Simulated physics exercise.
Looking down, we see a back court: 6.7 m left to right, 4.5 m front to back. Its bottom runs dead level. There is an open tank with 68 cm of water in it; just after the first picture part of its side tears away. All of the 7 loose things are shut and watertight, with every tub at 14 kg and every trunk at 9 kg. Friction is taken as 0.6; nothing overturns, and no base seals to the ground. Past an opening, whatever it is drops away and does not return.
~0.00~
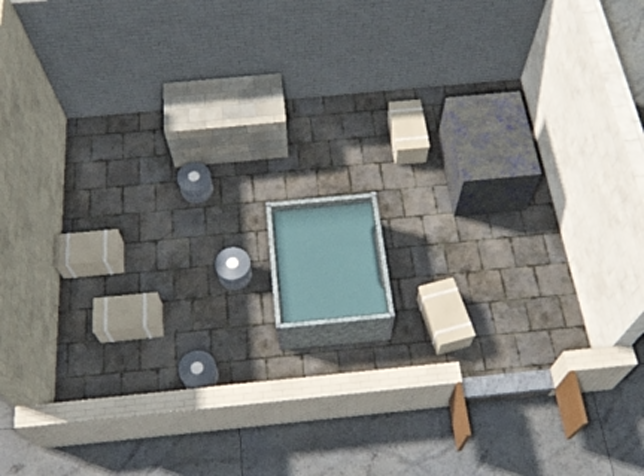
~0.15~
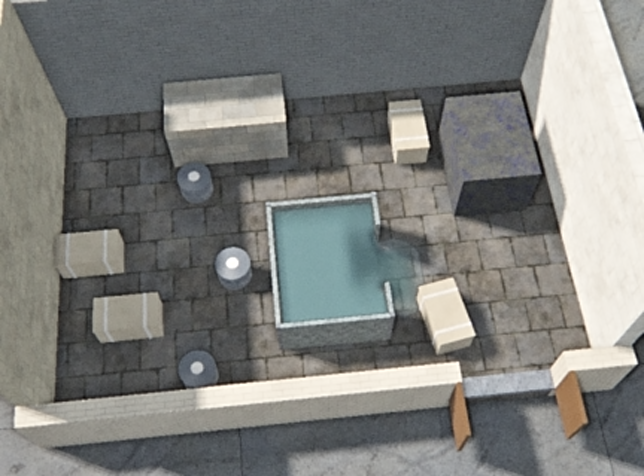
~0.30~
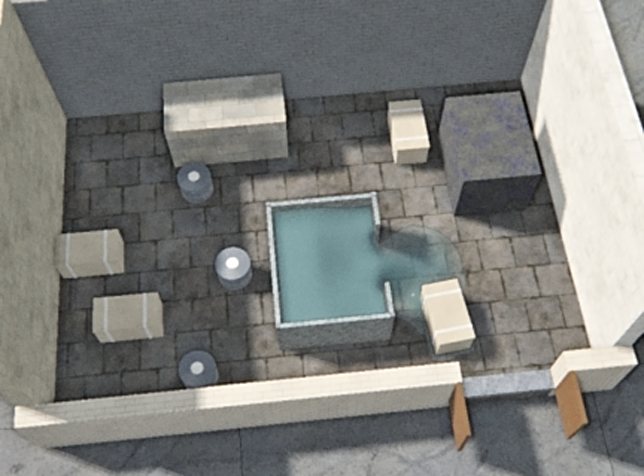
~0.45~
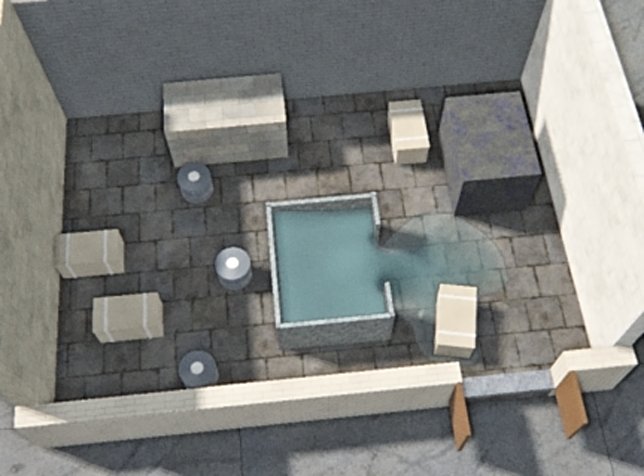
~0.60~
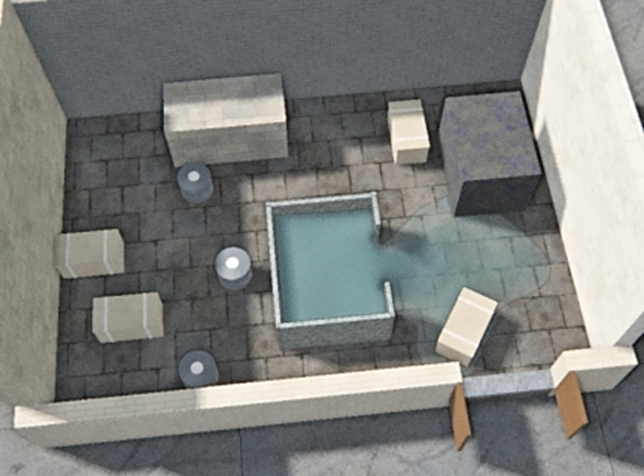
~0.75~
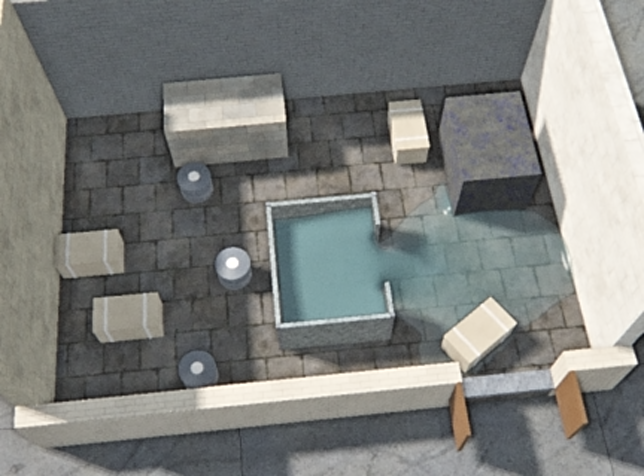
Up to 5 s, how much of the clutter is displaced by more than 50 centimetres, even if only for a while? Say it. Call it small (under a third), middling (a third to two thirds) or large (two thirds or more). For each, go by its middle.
Small, under a third.
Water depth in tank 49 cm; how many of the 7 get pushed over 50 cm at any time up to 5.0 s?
In that case the number is 1.
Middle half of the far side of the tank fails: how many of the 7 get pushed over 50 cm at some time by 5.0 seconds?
So the tally would be 1.
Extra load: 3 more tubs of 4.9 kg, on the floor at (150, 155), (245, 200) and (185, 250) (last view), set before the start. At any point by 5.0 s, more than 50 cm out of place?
First stays inside, second stays inside, third stays inside.
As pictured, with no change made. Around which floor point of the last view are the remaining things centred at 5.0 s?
That lands at roughly (196, 258).
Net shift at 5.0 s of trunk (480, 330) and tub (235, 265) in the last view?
Washed out; 0 cm.
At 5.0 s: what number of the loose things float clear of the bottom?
Then: 1.
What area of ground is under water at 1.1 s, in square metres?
Wet area: Approx. 8.0 m2.
After 1.1 s 1 of 7 are over 50 cm from their spots; 0 afloat.
After 2.2 s 1 of 7 are over 50 cm from their spots; 0 afloat.
After 3.5 s 1 of 7 are over 50 cm from their spots; 0 afloat.
After 5.0 s 2 of 7 are over 50 cm from their spots, and 2 have been at some point; 1 afloat.
